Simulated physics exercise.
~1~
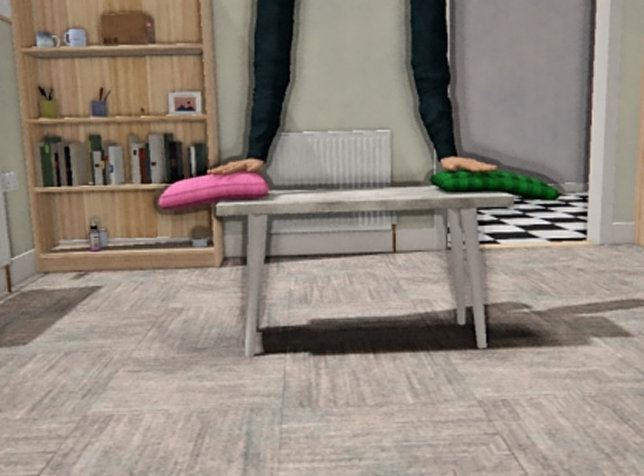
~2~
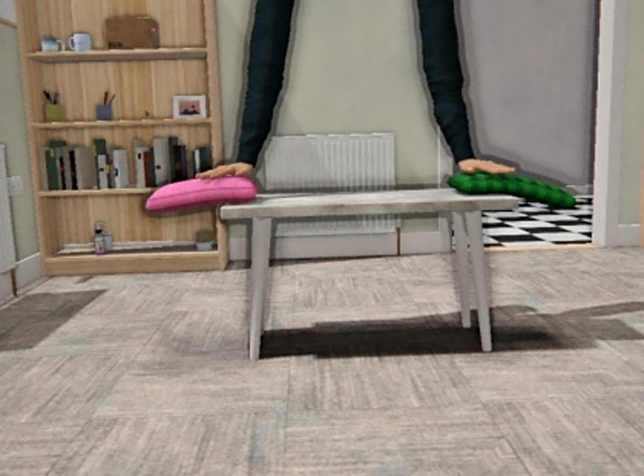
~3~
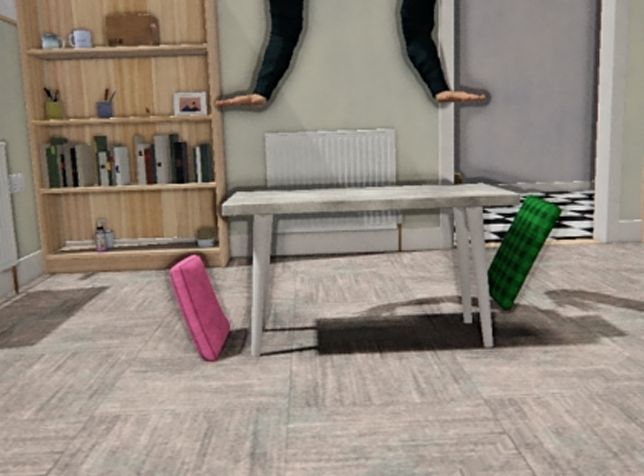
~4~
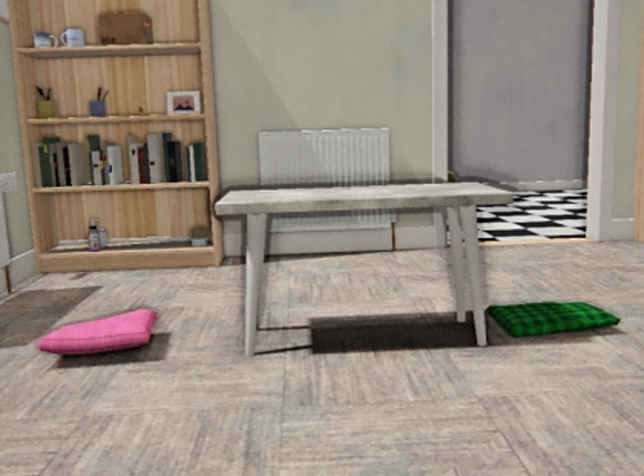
The clip shows two hands sliding a pink cushion and a green folded blanket outwards over opposite ends of a short table, then letting go and drawing back; both tip off and fall, ending flat on the floor on either side.
